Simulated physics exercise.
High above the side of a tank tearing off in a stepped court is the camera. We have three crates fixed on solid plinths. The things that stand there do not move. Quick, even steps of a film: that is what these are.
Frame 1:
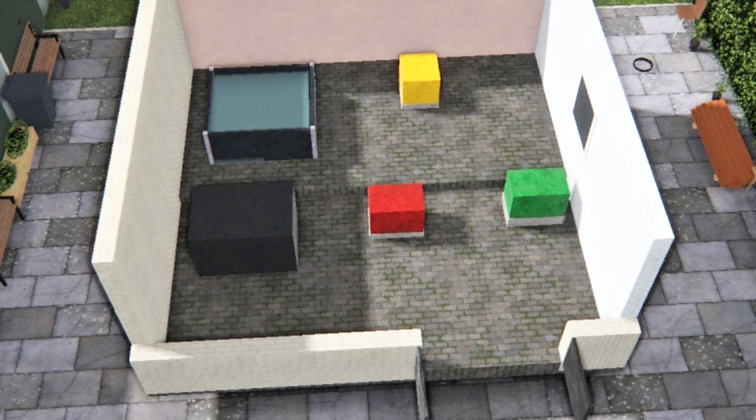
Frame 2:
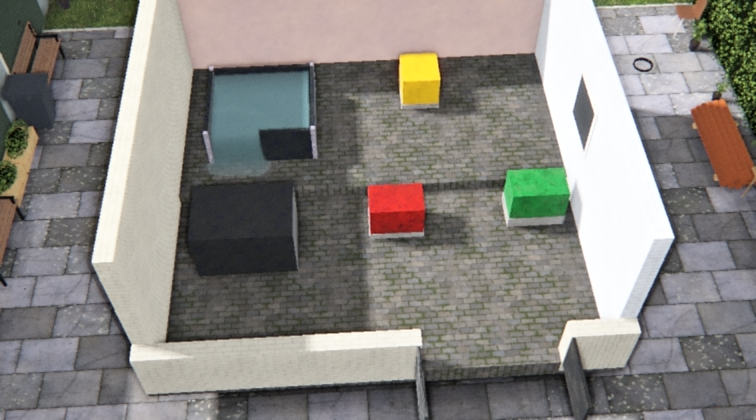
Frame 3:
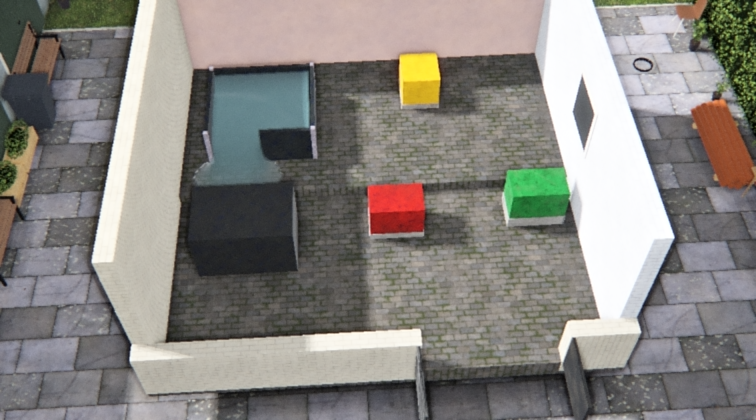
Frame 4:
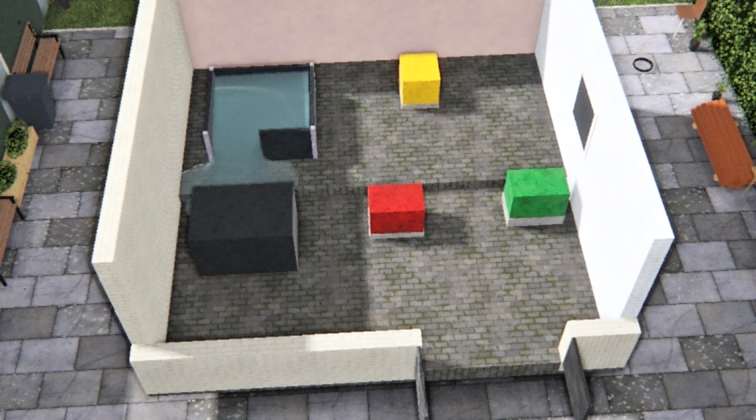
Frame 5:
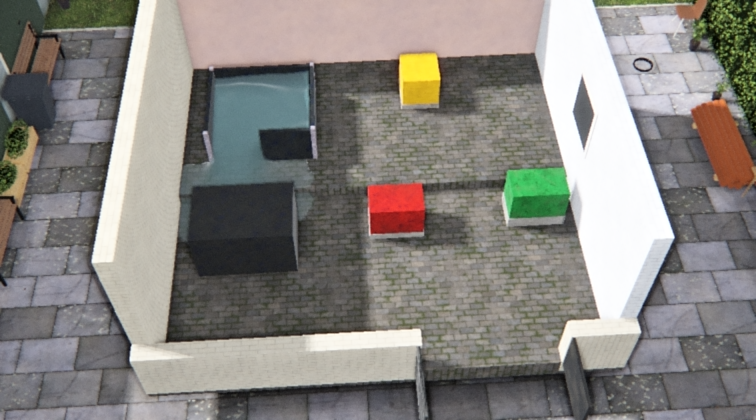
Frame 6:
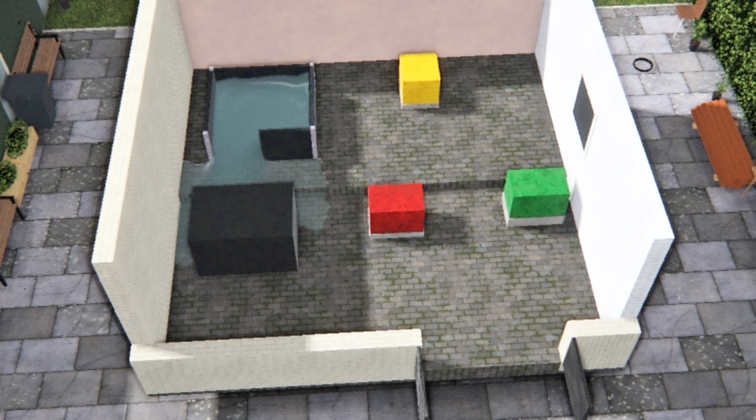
Water pours from the front of a glassy blue-green tank at the back left of a walled, grey-paved court, seen from high above by a still camera. A black block stands in front of the tank, a red one near the middle, a yellow one behind and a green one at right. The tank's front opens at its left, and water spreads forward over the paving, then around the unmoving black block.
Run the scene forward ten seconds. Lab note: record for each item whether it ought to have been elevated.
The yellow crate will not be reached; the red crate will be reached; the green crate will not be reached.
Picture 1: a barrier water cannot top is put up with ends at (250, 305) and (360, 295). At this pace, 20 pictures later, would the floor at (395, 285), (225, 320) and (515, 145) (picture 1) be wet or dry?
First inundated, then inundated, then unwetted.
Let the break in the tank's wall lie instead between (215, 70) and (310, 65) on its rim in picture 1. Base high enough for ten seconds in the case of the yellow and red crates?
The yellow crate is reached, the red crate is not reached.
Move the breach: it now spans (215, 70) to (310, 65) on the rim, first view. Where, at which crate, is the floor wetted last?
Answer: The green crate.
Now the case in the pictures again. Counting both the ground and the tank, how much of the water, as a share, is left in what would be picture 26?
Estimate: Some 100 %.
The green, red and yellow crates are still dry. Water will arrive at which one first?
That would be the crate marked red.
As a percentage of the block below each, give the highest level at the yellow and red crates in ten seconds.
Roughly 0 and 200 per cent respectively.
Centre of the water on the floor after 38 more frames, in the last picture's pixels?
I'd mark it close to (328, 239).
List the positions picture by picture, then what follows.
The first picture shows the open tank at (261, 102) is whole and still.
In the second picture, water pours out at (237, 150) and has run to a hidden place.
In the third picture, the front is at a hidden place, out from the gap at (238, 152).
In the fourth picture, water pours out at (238, 153) and has run to a hidden place.
In the fifth picture, water pours out at (238, 152) and has run to a hidden place.
In the sixth picture, water pours out at (238, 152) and has run to (176, 257).
A moment on, water covers 10 % of the floor; the yellow crate not reached, the red crate water round its plinth, the green crate not reached.
Next, water covers 20 % of the floor; the yellow crate not reached, the red crate water round its plinth, the green crate not reached.
Then, water covers 40 % of the floor; the yellow crate not reached, the red crate water round its plinth, the green crate water round its plinth.
Later, water covers 55 % of the floor; the yellow crate not reached, the red crate water round its plinth, the green crate water round its plinth.
In the end, water covers 55 % of the floor; the yellow crate stayed above the water, the red crate was topped, the green crate stayed above the water.
